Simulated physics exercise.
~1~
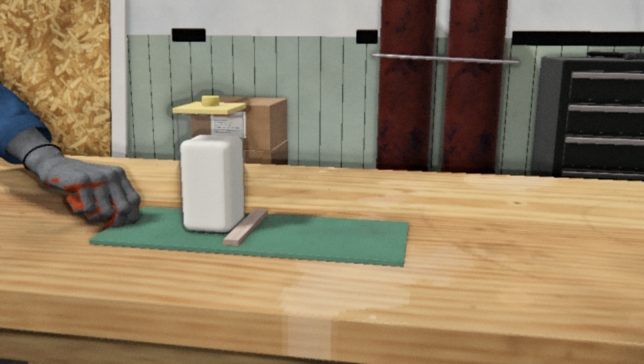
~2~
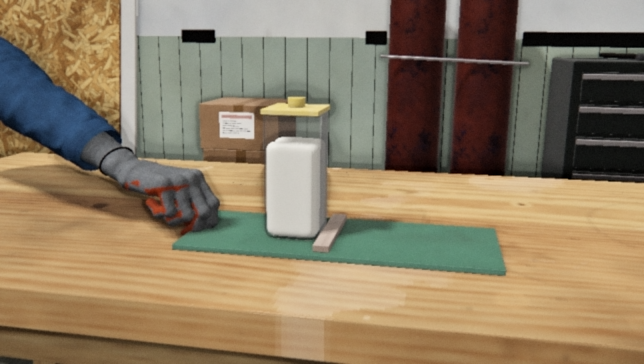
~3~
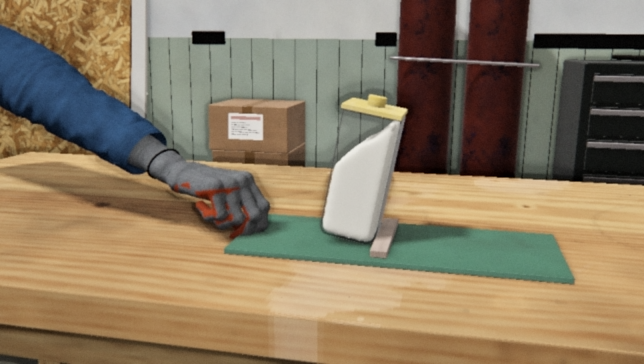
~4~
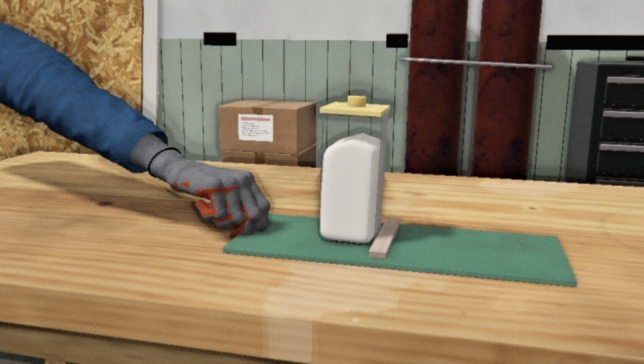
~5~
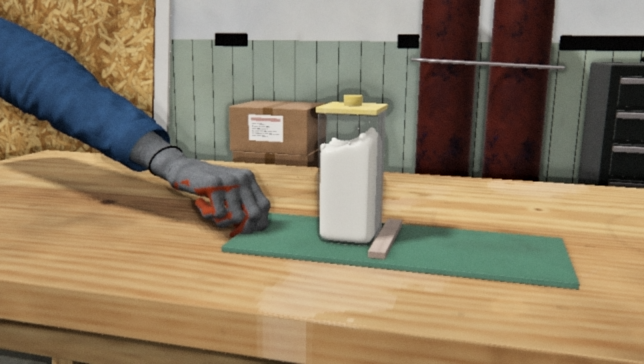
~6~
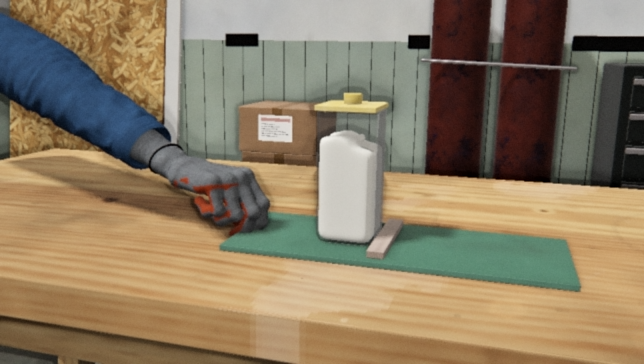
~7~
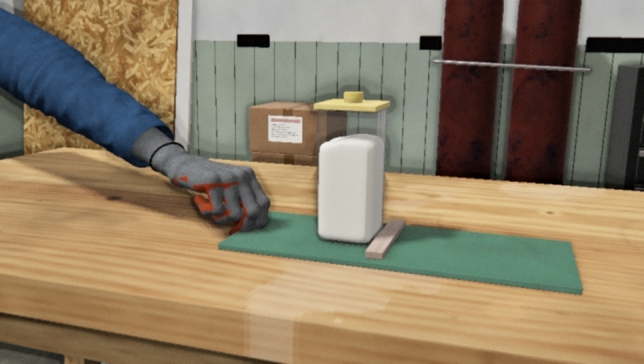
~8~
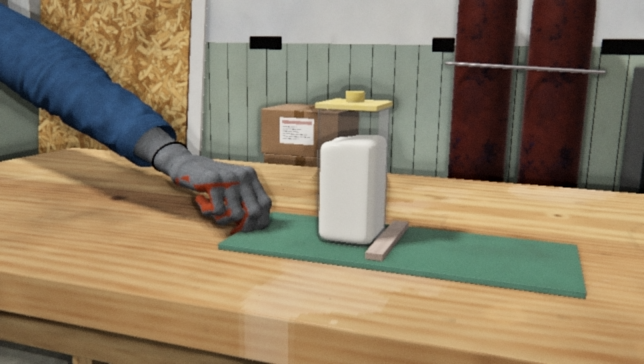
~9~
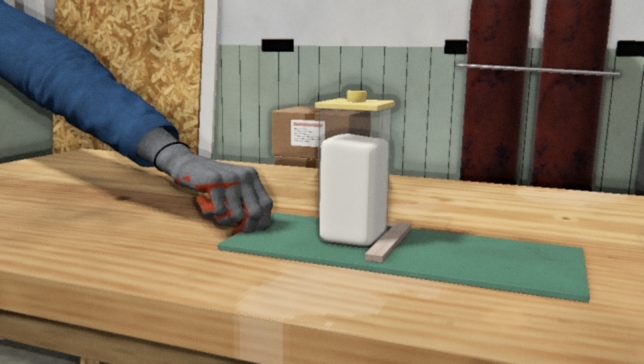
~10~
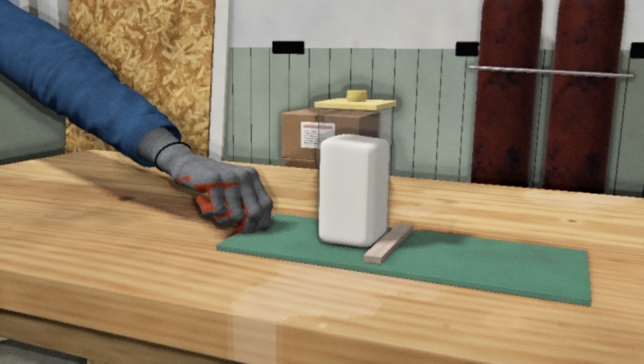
A gloved hand slides a green board right, and the capped flask tips, then settles upright.
